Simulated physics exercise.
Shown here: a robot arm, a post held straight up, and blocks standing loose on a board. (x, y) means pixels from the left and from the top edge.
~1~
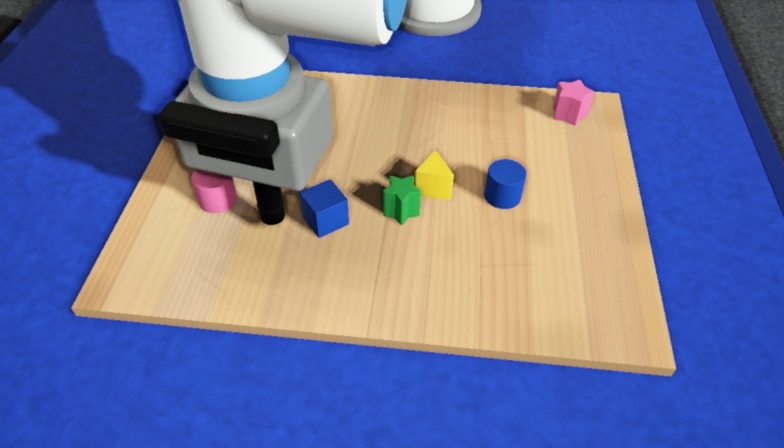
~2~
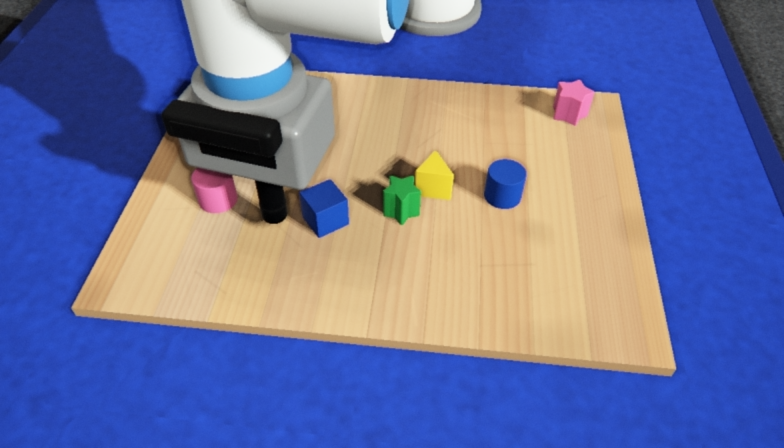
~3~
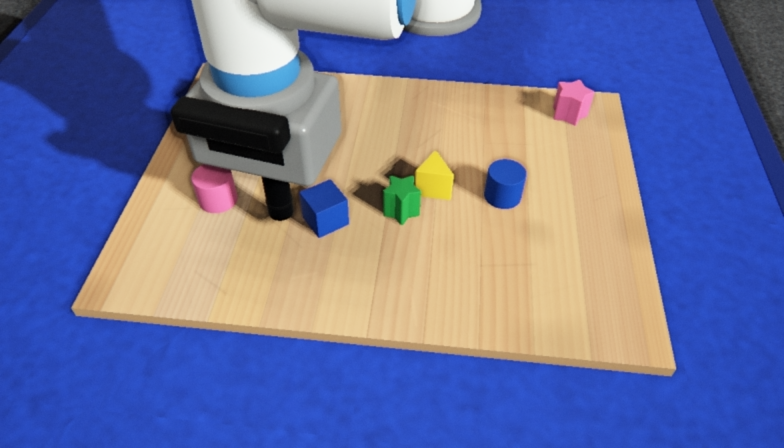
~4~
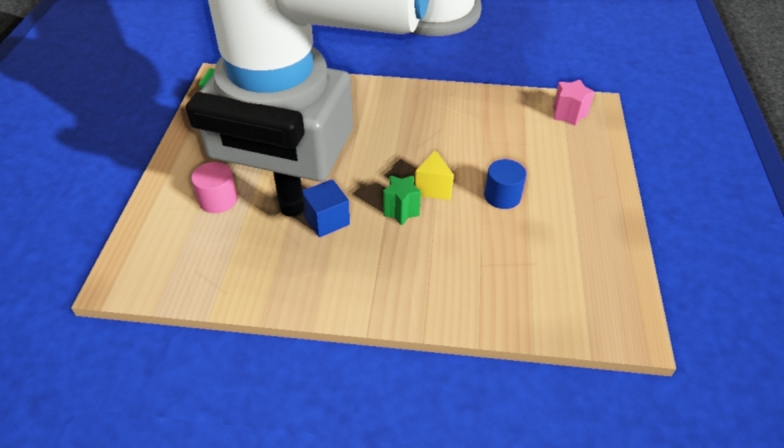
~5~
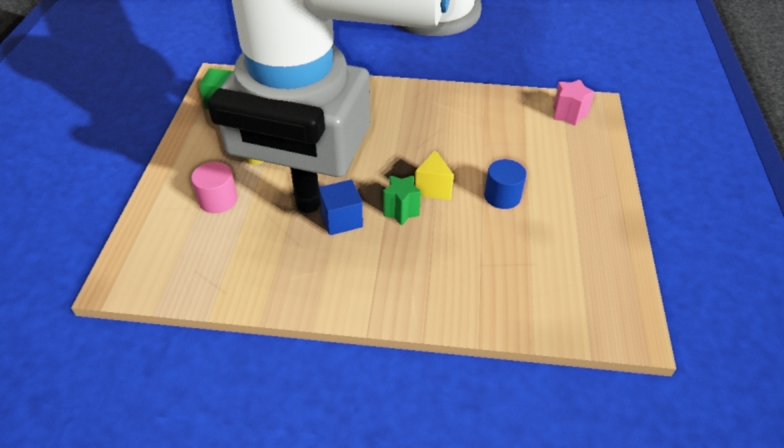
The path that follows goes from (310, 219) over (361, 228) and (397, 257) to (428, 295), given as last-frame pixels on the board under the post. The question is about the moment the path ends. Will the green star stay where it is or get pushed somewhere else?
By the last moment, the green star will have left its place.
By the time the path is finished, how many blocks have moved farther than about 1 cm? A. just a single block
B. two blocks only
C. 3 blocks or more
My pick is B.
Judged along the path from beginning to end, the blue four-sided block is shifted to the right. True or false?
This is false.
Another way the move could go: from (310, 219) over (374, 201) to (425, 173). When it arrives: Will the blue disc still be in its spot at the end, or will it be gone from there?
Once the path ends, it is where it was.
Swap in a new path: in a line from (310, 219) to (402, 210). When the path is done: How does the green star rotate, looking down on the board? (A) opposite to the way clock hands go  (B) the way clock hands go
The correct letter is A.
The first path, step by step. One third of the way, post at (361, 214); blue four-sided block at (393, 203); green star at (422, 185), turned 35° anticlockwise.
Two thirds of the way, post at (398, 244); blue four-sided block at (424, 215), turned 30° anticlockwise; green star at (430, 188), turned 75° anticlockwise.
At the end, post at (429, 282); blue four-sided block at (424, 215), turned 30° anticlockwise; green star at (430, 188), turned 75° anticlockwise; yellow triangle in place.
